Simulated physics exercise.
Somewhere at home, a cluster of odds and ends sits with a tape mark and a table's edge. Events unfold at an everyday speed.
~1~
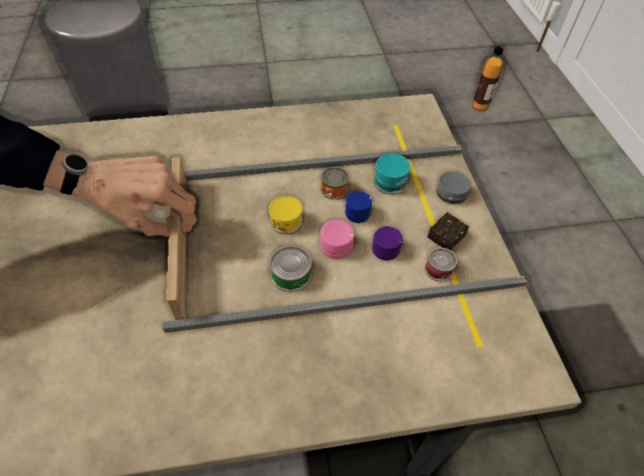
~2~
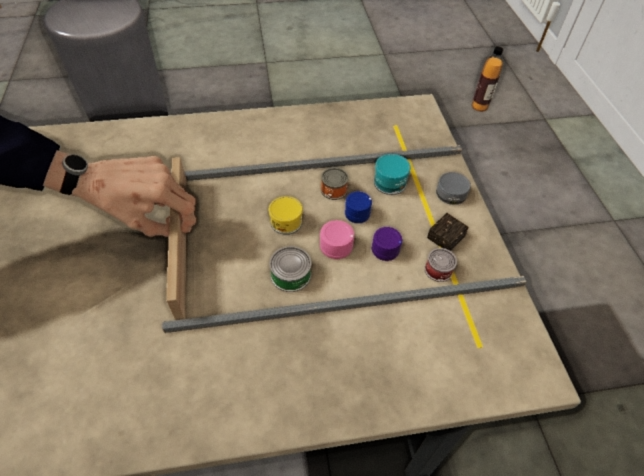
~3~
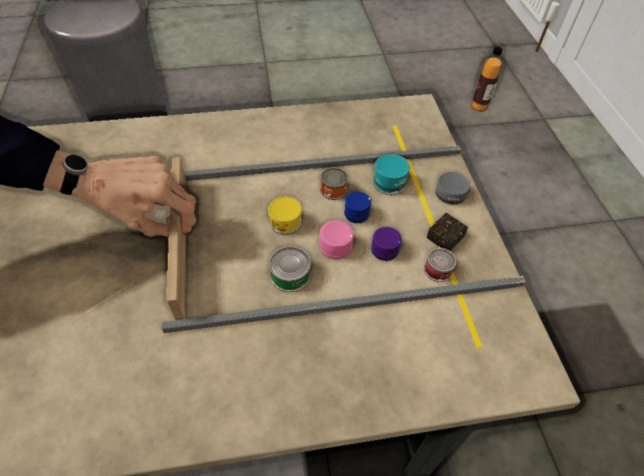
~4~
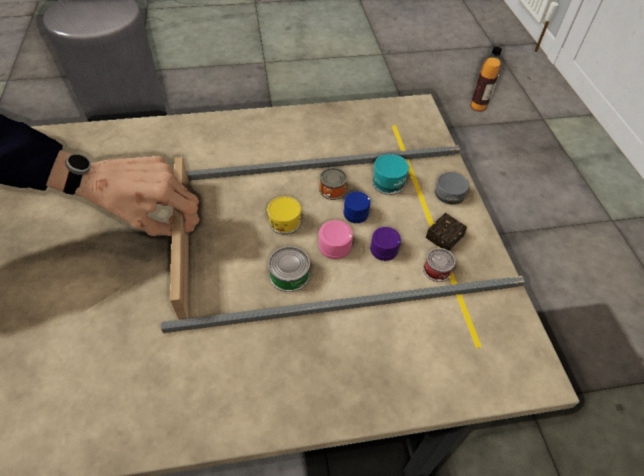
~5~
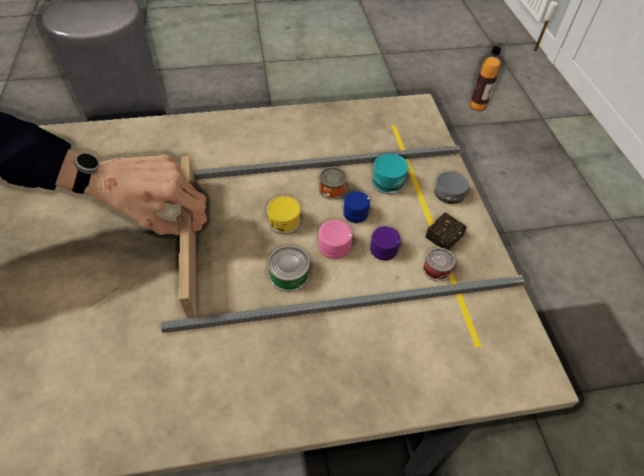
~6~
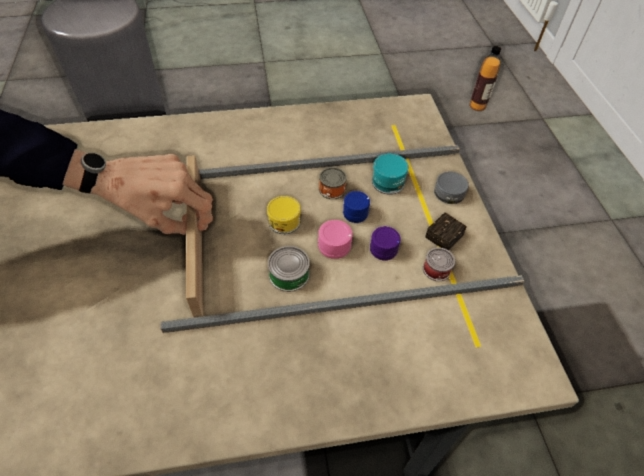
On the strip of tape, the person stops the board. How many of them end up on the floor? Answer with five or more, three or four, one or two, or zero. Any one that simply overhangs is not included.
The count that falls is one or two.
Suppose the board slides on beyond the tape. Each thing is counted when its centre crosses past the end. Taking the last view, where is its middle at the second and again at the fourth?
Around (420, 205); afterwards around (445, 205).
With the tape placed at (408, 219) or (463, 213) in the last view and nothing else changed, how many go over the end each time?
0 and 6 down on the floor.
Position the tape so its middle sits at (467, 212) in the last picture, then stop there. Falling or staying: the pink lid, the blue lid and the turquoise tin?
First the pink lid, which stays on top, then the blue lid, which leaves the top, and the turquoise tin, which leaves the top.
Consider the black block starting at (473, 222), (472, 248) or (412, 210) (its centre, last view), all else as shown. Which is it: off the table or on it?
Well, the black block keeps its spot first, keeps its spot next, and keeps its spot last.
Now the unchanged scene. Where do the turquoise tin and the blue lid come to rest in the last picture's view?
The turquoise tin comes to rest close to (456, 165), while the blue lid rests close to (467, 195).
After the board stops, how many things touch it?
The number is 4.
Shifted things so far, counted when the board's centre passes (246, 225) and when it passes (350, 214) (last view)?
0, then 6.
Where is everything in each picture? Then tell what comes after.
Grey tub (453, 188); black block (448, 232); red pot (441, 265); board (178, 233); tape (431, 217), in the first picture.
Black block (448, 232); board (178, 233), in the second picture.
Red pot (440, 265); yellow pot (285, 215), in the third picture.
Grey tub (452, 188); purple lid (385, 244), in the fourth picture.
Black block (446, 232); pink lid (335, 239), in the fifth picture.
Grey tub (451, 188); black block (446, 232); red pot (439, 264); board (194, 231); tape (428, 217), in the sixth picture.
Early on, none off yet; grey tub at rest near (451, 188); black block at rest near (446, 232); red pot at rest near (439, 264).
Finally, the number that fall off is one or two; lost, black block and grey tub.
